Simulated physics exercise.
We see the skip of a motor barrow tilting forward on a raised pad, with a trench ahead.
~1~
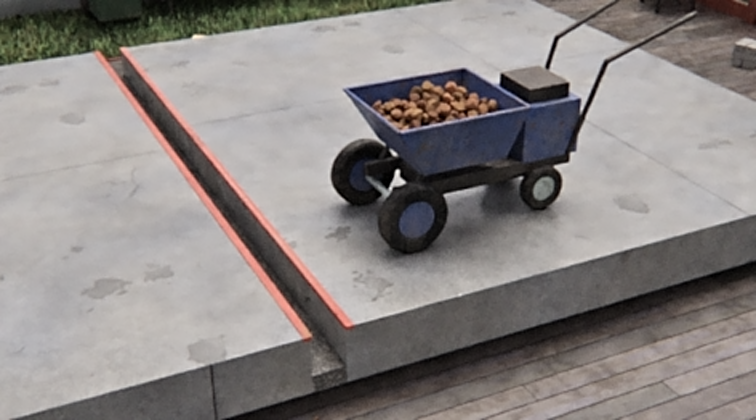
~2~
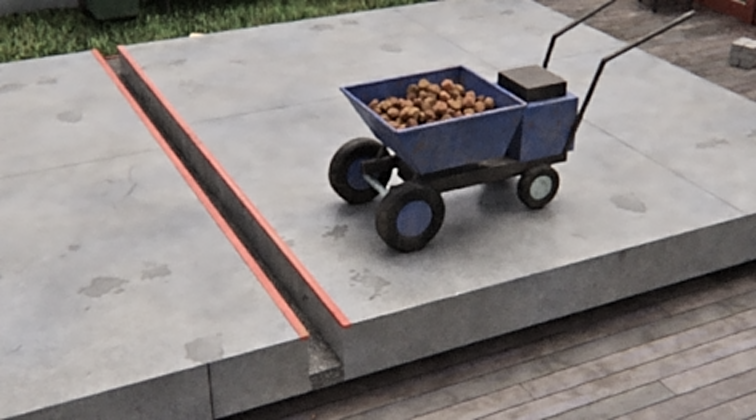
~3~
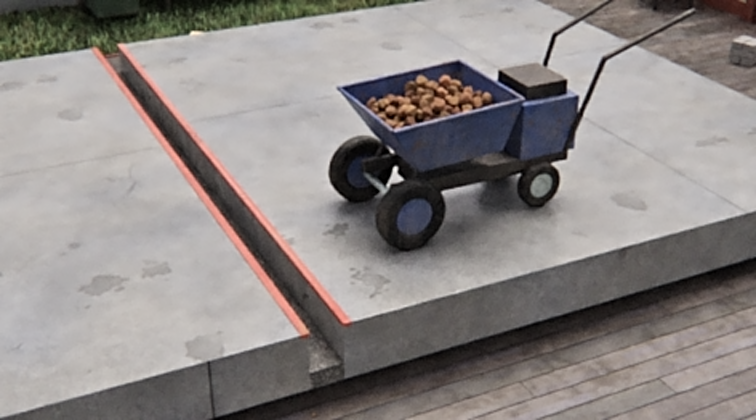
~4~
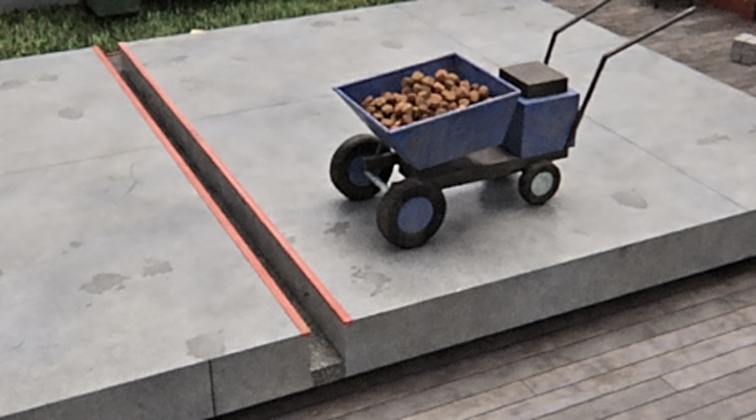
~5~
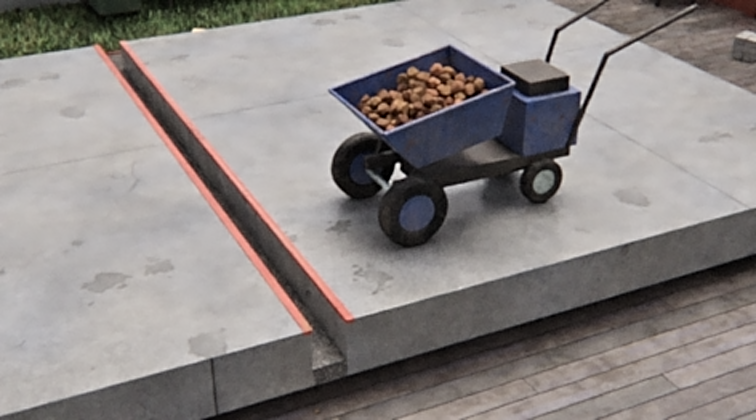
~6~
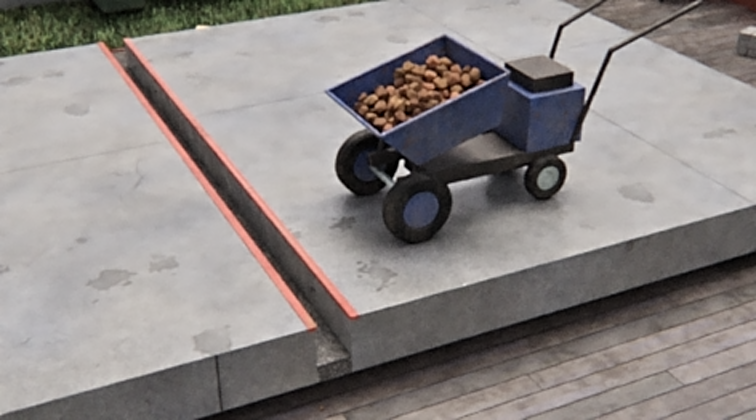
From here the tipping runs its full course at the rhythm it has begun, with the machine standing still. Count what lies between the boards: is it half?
The trench takes over half.
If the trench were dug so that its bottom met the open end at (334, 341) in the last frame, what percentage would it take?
Near 50 %.
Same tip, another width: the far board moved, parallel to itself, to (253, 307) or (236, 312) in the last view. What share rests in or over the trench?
First some 100, then 100 per cent.
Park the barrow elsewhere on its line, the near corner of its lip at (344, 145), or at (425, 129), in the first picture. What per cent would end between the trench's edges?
In turn 10 and 50 in a hundred.
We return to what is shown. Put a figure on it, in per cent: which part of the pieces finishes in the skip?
Roughly 0 in a hundred.
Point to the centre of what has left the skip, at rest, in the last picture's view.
Close to (273, 246).
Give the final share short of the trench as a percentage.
Some 15 per cent.
Shortly afterwards, skip tipped steeply; the whole lot in the skip.
Next, skip tipped right over; the bulk in the skip; only a few short of the trench; a little in or heaped over the trench; only a few beyond it; only a few falling.
Some moments later, skip tipped right over; a little in the skip; a little short of the trench; near two thirds in or heaped over the trench; a little beyond it.
In the end, skip tipped right over; a little short of the trench; near two thirds in or heaped over the trench; near a quarter beyond it.
